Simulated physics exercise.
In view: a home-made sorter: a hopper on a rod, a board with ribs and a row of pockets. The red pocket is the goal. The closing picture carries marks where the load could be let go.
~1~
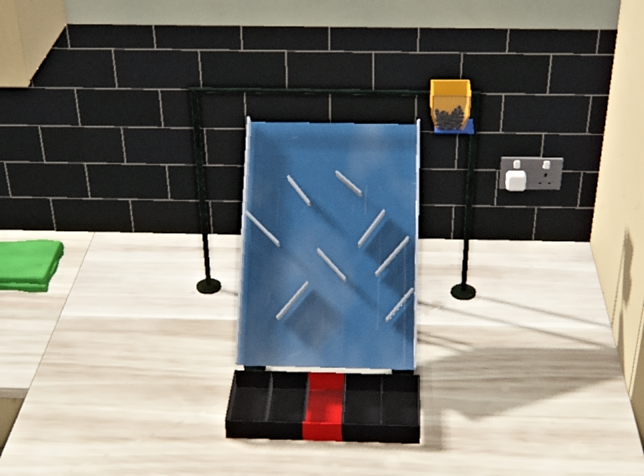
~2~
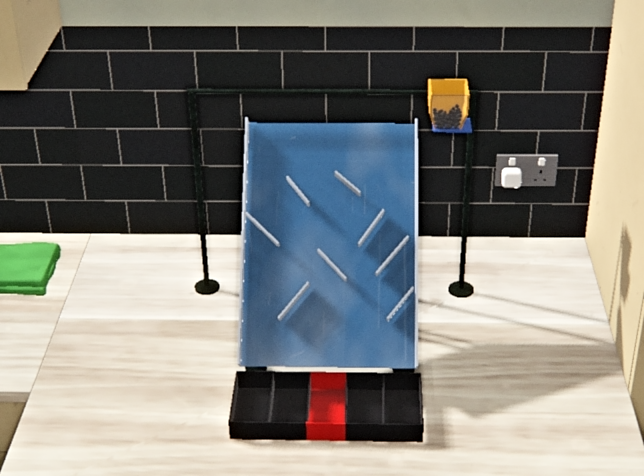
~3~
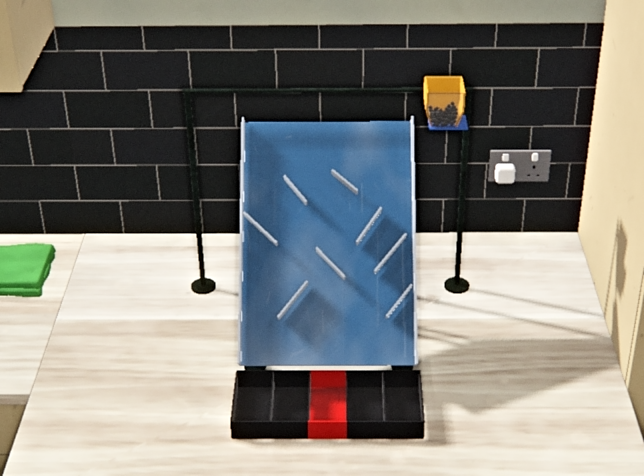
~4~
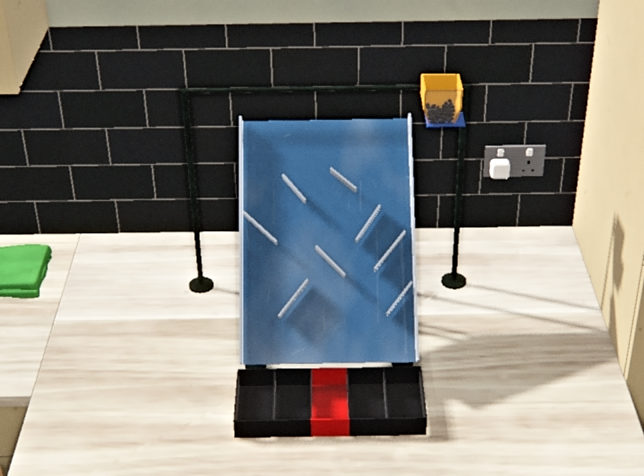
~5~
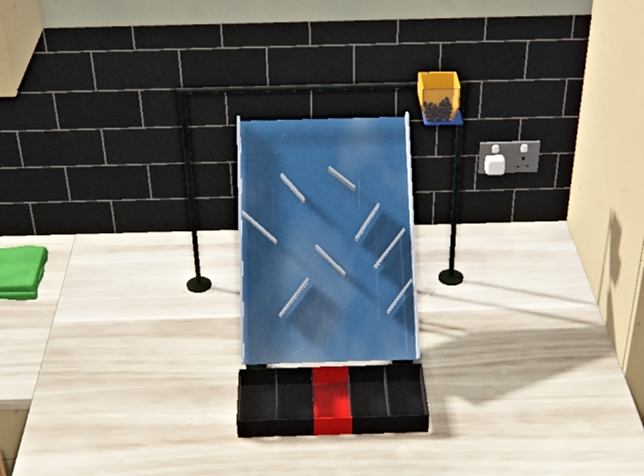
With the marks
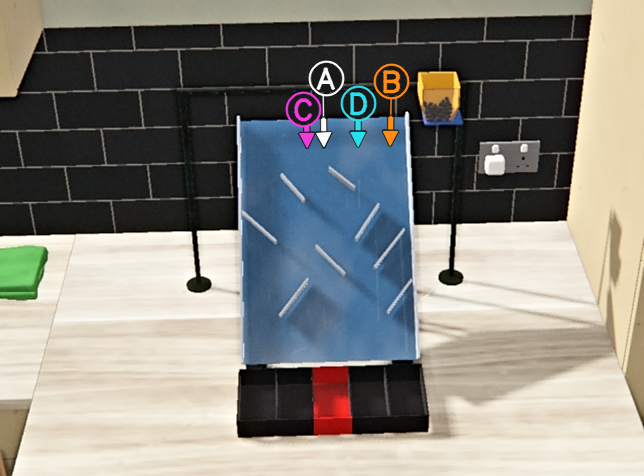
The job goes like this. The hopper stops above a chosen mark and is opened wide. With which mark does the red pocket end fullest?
B is best.
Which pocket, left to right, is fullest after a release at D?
It is the fourth one.
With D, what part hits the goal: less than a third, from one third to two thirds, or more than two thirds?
Mark D gives less than a third.
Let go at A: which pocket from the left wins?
It is the fourth one.
On the marked copy, mark A meets the board at (323, 141); mark B meets the board at (390, 140); mark C meets the board at (307, 142); mark D meets the board at (358, 141).
Choosing A, a stray few in the red pocket, nearly all in other pockets, a stray few held on the board.
Choosing B, about half in the red pocket, about a third in other pockets, a small part held on the board, a stray few outside the box.
Choosing C, a stray few in the red pocket, nearly all in other pockets.
Choosing D, a stray few in the red pocket, nearly all in other pockets.
